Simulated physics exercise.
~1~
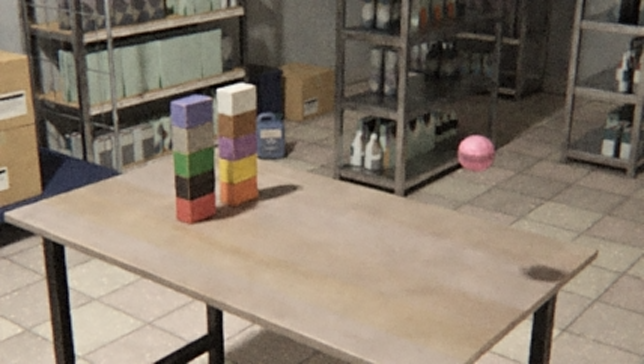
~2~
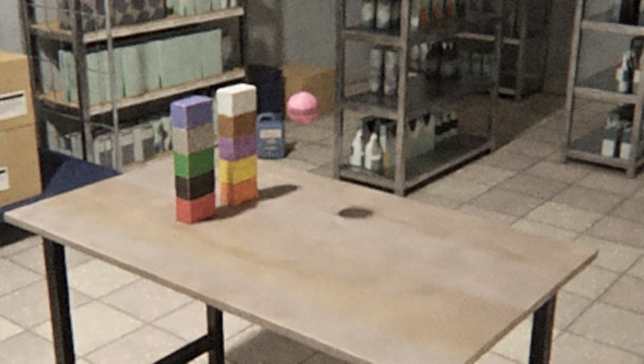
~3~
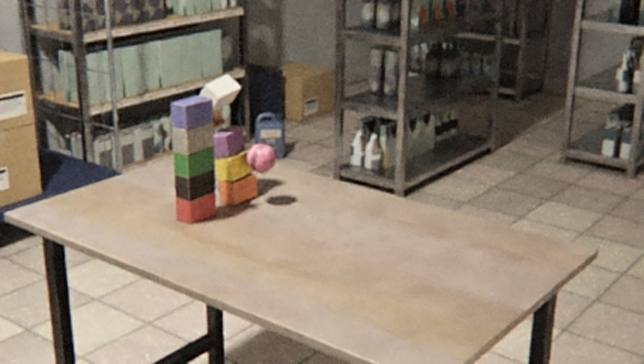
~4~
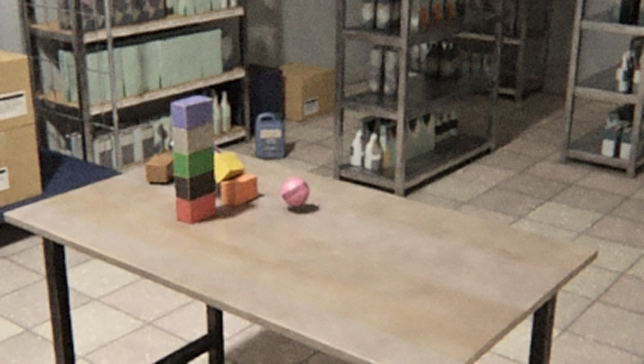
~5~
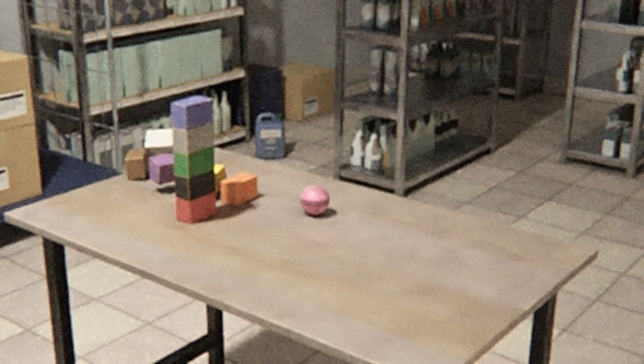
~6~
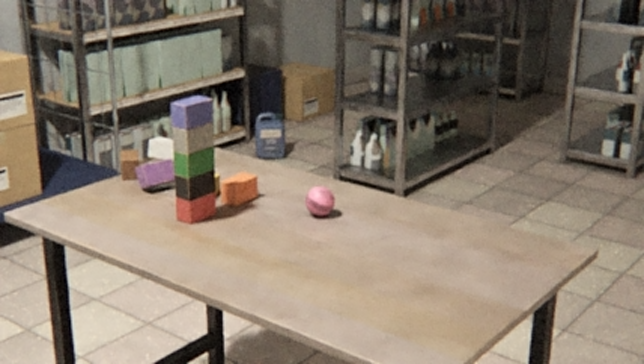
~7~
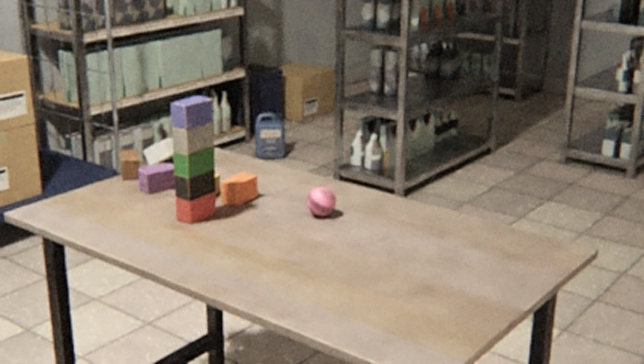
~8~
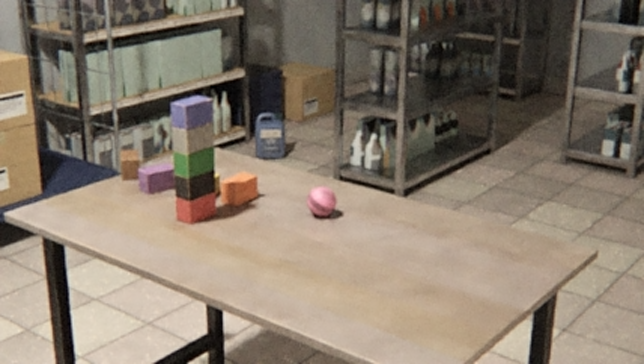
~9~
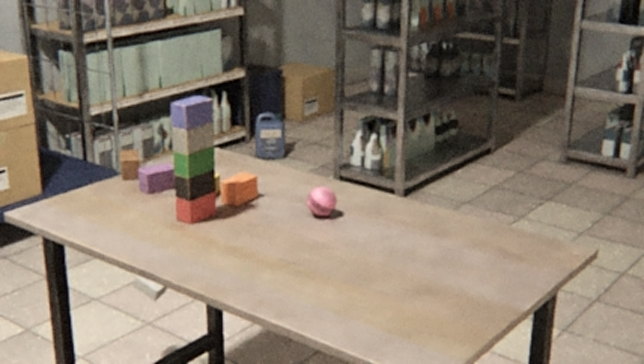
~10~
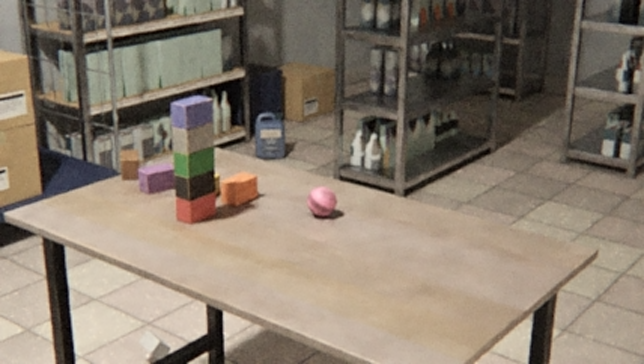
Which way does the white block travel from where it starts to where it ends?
It moves down, dropping from the top of the rear stack and ending up below the tabletop, off the table.
